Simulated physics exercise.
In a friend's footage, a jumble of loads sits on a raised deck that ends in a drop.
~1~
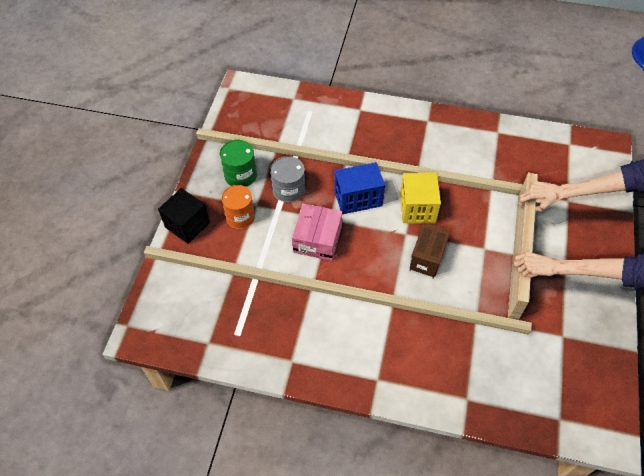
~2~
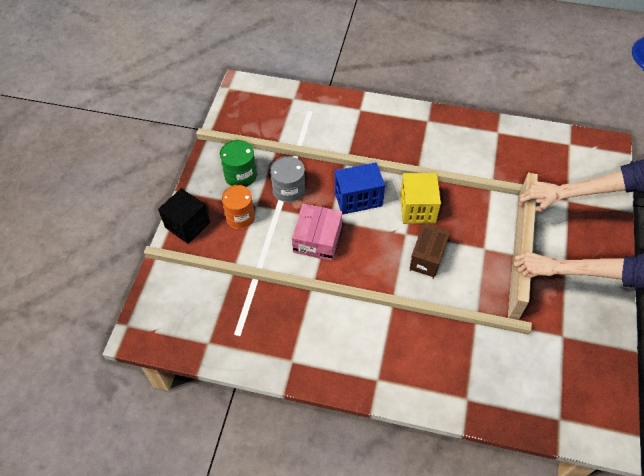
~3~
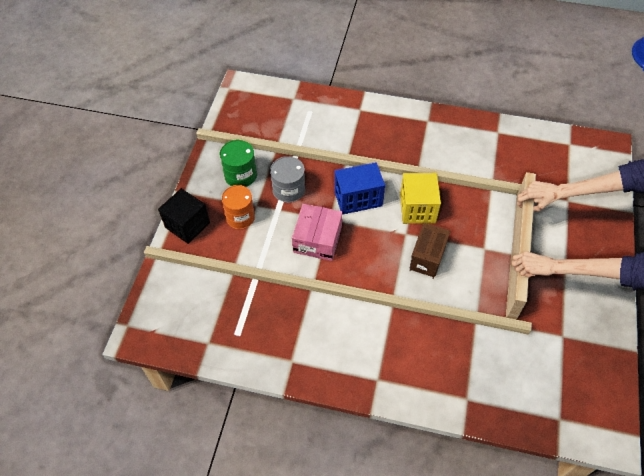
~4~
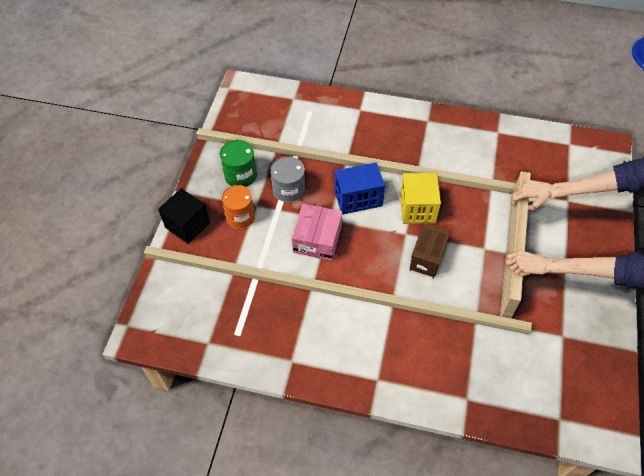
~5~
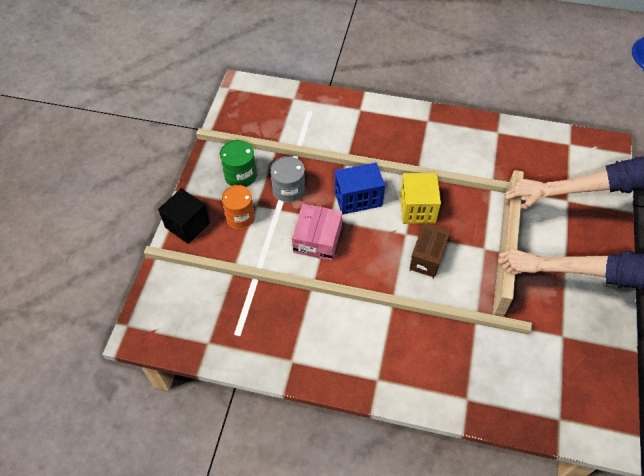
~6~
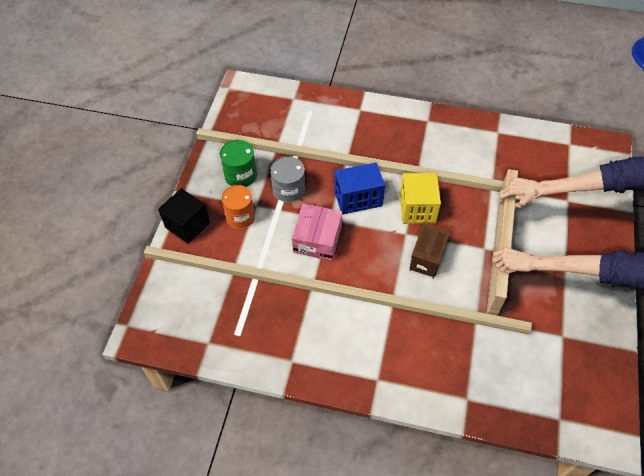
A wooden plank, held upright by two hands between a pair of rails, starts at the right end of a checkered board and slides slowly a short way left. The black, green, orange, grey, pink, blue, yellow and brown objects stay still throughout.
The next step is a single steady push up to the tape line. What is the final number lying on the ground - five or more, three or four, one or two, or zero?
It ends at one or two.
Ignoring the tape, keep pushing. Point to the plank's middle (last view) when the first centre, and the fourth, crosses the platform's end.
First roughly (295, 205), later roughly (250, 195).
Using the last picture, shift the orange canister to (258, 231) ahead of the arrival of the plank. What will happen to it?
Put there, it simply holds its spot.
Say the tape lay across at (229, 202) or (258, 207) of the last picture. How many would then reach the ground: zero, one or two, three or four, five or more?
For each place: Three to four; 1 or 2.
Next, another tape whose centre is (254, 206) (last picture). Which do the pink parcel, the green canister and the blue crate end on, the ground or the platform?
What happens is that the pink parcel rests in place, the green canister winds up off it and the blue crate rests in place.
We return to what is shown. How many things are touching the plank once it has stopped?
2.
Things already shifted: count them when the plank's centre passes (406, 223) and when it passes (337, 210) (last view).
Counts: 3 / 6.
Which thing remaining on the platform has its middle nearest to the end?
The grey canister winds up nearest.
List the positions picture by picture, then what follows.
The first frame shows black crate (185, 216); green canister (239, 164); orange canister (239, 207); plank (523, 245); tape (278, 211).
The second frame shows green canister (239, 164); plank (523, 245).
The third frame shows orange canister (239, 207); blue crate (359, 189).
The fourth frame shows black crate (185, 216); grey canister (288, 180).
The fifth frame shows green canister (239, 164); pink parcel (318, 232).
The sixth frame shows black crate (185, 216); green canister (239, 164); orange canister (239, 207); plank (503, 241); tape (278, 211).
A little later, none off yet; black crate at rest near (185, 216); green canister at rest near (239, 164); orange canister at rest near (239, 207).
When it is over, the number that fall off is one or two; down, green canister.
